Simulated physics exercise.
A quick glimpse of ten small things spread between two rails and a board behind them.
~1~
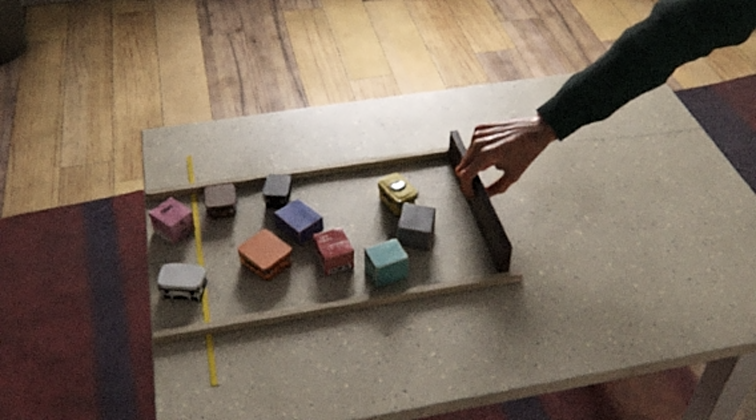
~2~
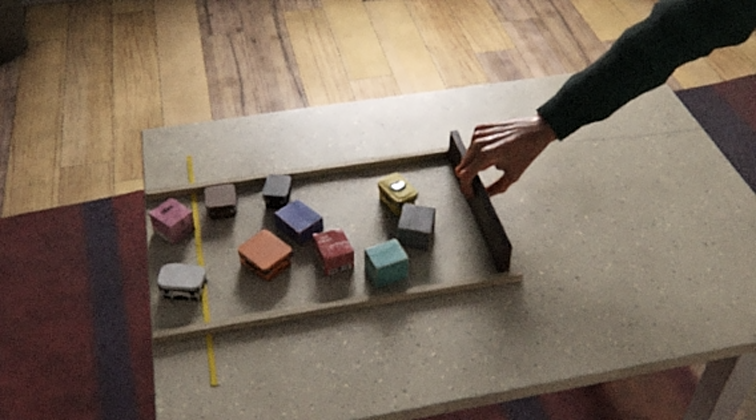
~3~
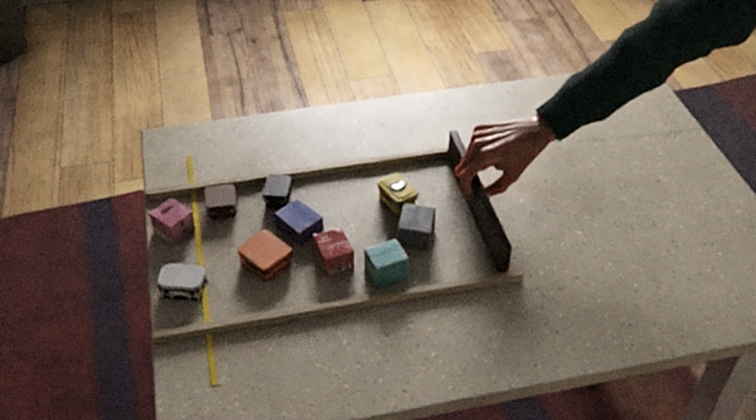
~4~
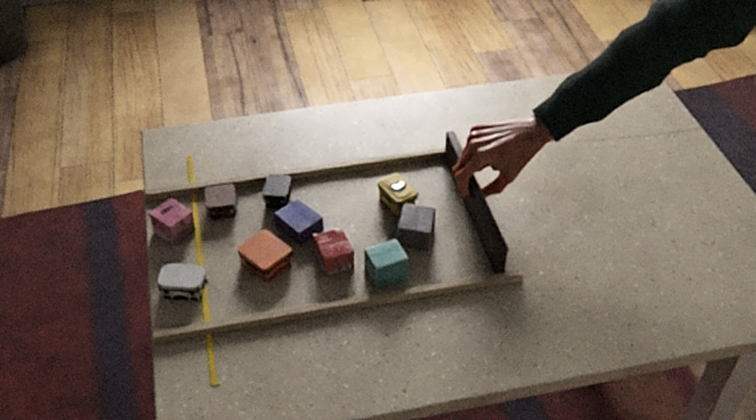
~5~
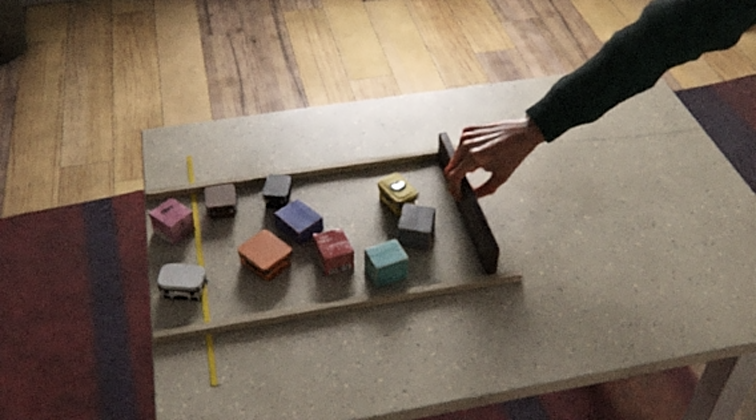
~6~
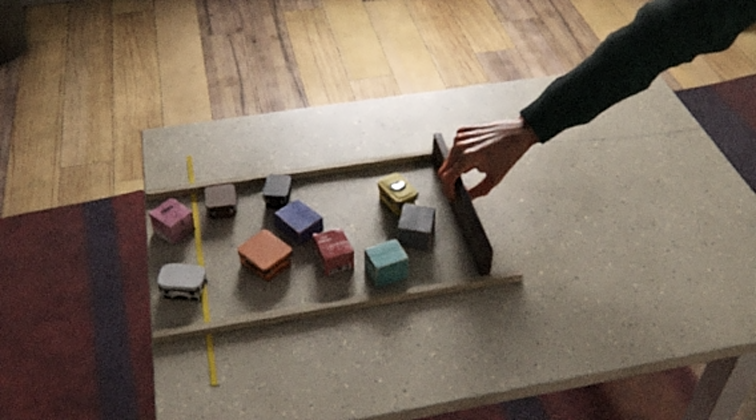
A hand in a dark sleeve held a black board at the right of ten small boxes and cases between two rails, then slid it slightly left while the little things stayed still.
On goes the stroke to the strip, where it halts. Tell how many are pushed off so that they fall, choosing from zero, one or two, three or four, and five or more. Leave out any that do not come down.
Three or four leave.
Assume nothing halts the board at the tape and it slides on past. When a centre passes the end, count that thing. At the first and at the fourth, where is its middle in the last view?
Earlier crossing: About (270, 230); later crossing: About (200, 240).
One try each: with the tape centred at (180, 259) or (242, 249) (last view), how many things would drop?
So it's 6 the first time and 1 the second time.
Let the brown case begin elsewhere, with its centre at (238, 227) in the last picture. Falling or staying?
From that start the object does not stay.
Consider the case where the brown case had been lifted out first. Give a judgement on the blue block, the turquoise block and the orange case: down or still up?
Blue block: Still there. Turquoise block: Still there. Orange case: Over the edge.
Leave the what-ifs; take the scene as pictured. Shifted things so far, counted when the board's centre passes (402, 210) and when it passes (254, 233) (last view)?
Respectively 2 and 9.
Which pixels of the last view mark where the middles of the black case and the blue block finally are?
The first comes to rest at (178, 198), and the second at (156, 248).
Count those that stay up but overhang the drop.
Things overhanging at the end: 3.
A little later, none off yet; pink box at rest near (173, 221); white case at rest near (183, 283); brown case at rest near (221, 202).
When it is over, the number that fall off is three or four; down, orange case, white case and pink box.
